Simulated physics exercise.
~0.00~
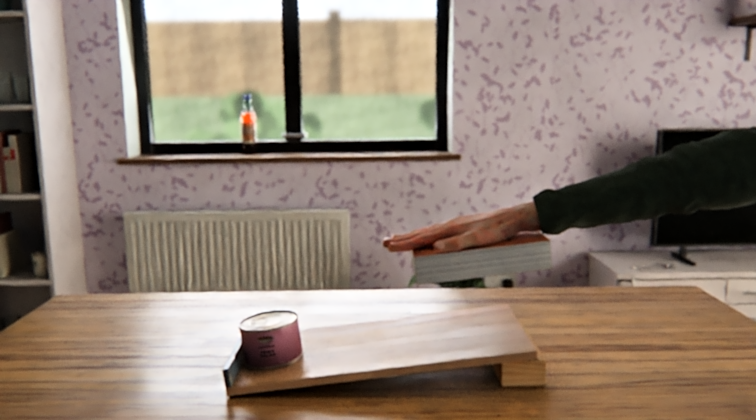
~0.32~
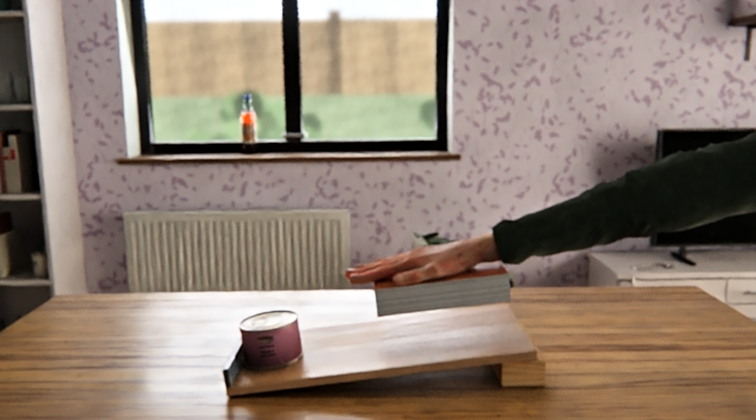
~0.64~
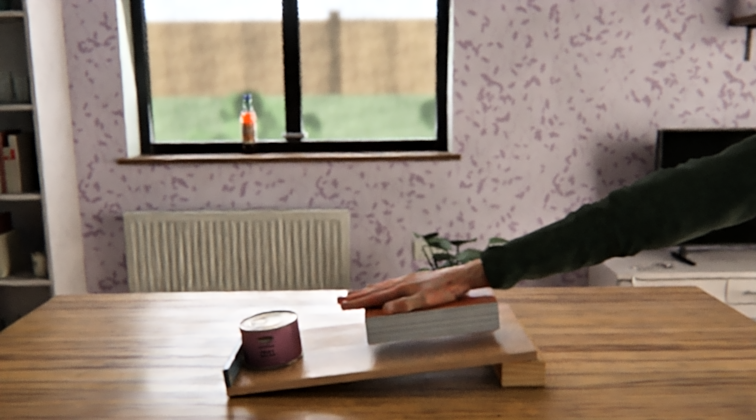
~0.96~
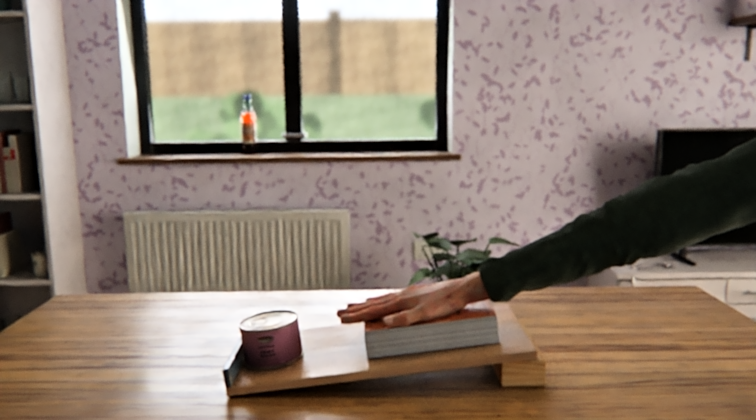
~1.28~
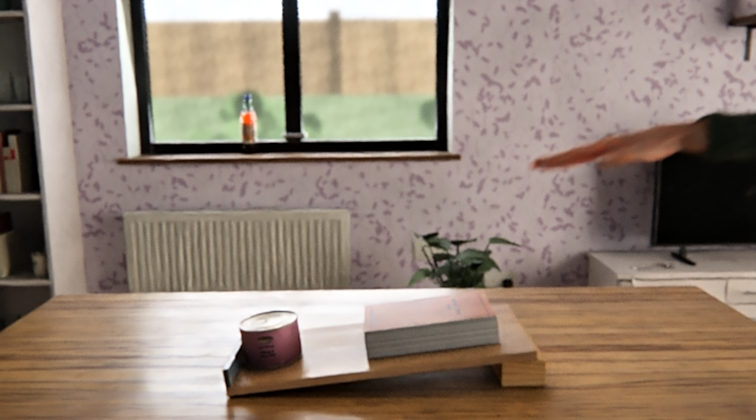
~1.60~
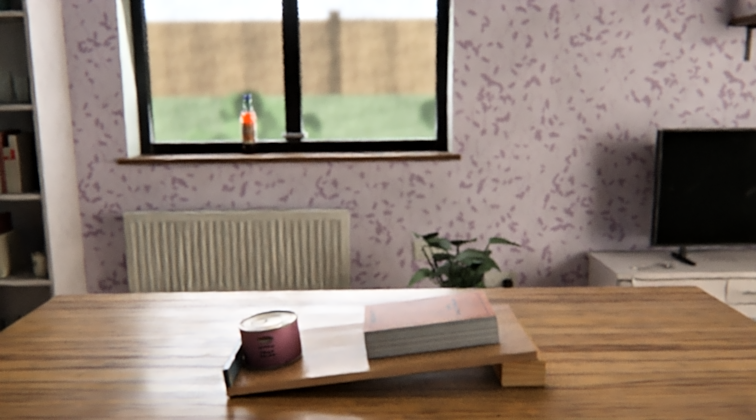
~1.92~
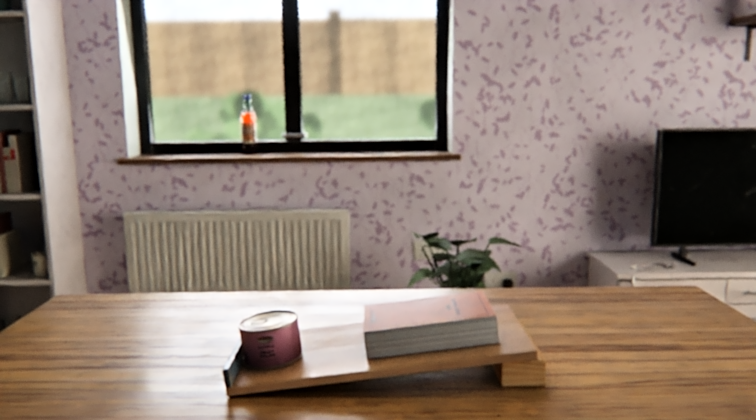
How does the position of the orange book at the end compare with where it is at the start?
At the start the orange book is held in the air above the right part of the board, and at the end it lies on the sloping board, lower down and a little further left.
A hand in a dark green sleeve reaches in from the right, holding an orange book above a wooden table, seen from the front in a room with patterned wallpaper, a window and a radiator. On the table a light wooden board slopes gently down to the left, its right end propped up, with a pink tub at its low end. The hand carries the book left and down and sets it flat on the board. It then lets go and draws back out to the right. The book stays on the slope to the right of the tub, and neither moves.
